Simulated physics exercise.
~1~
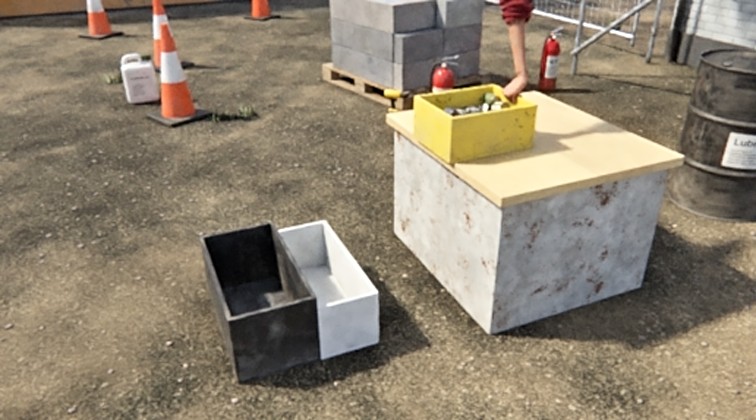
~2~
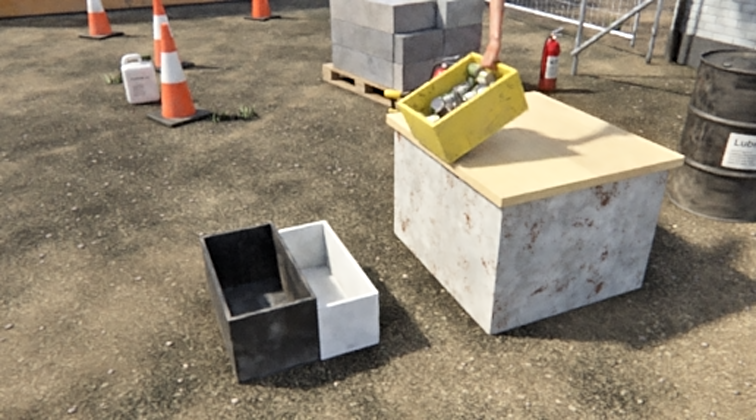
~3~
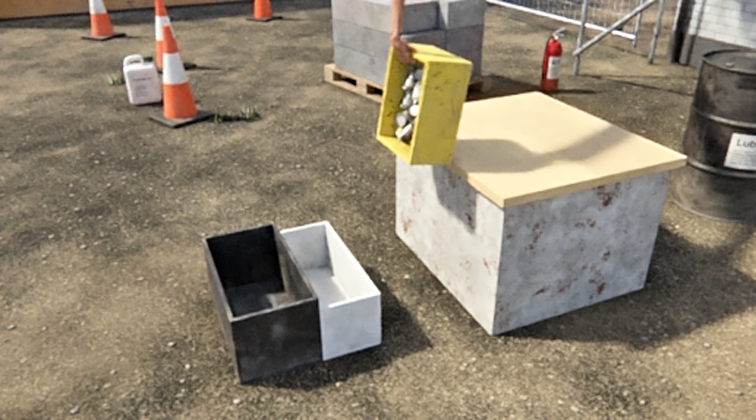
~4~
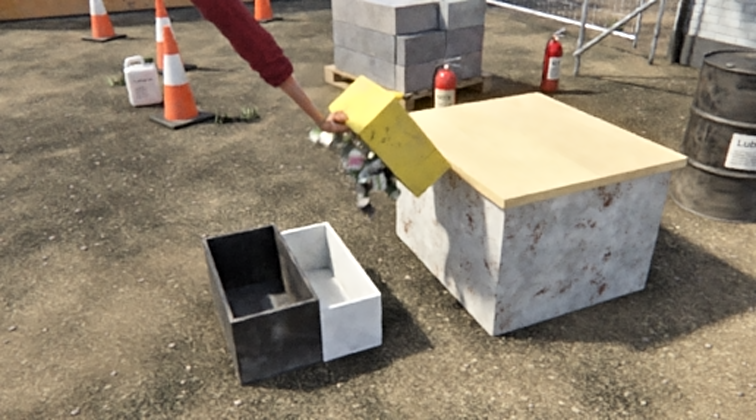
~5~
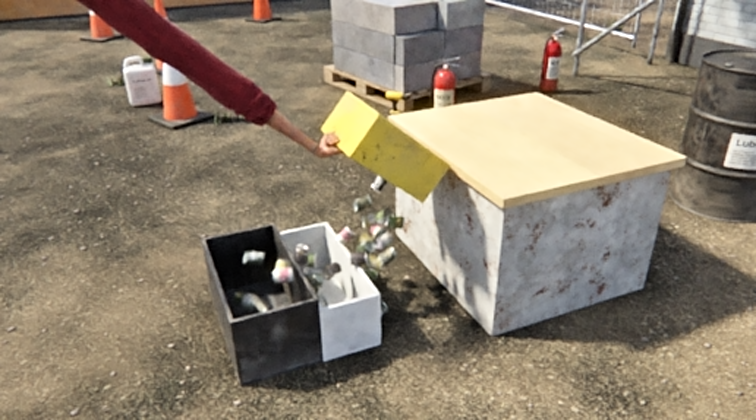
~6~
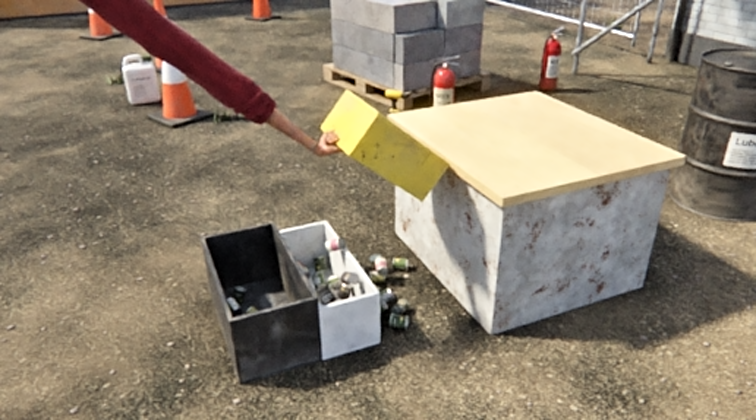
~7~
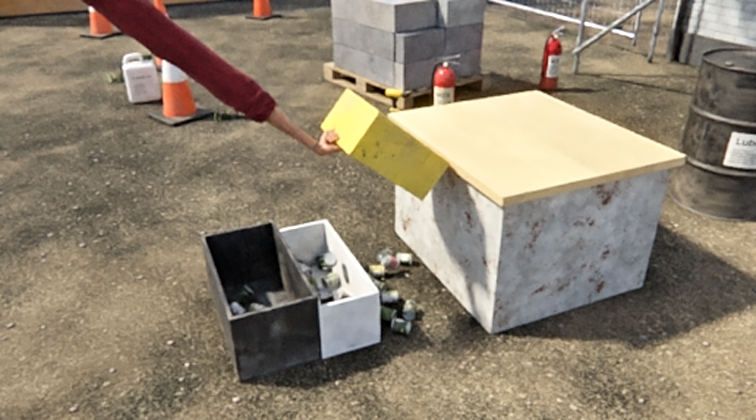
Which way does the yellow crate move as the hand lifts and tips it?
The yellow crate moves to the left, off the bench top and toward the two open boxes.
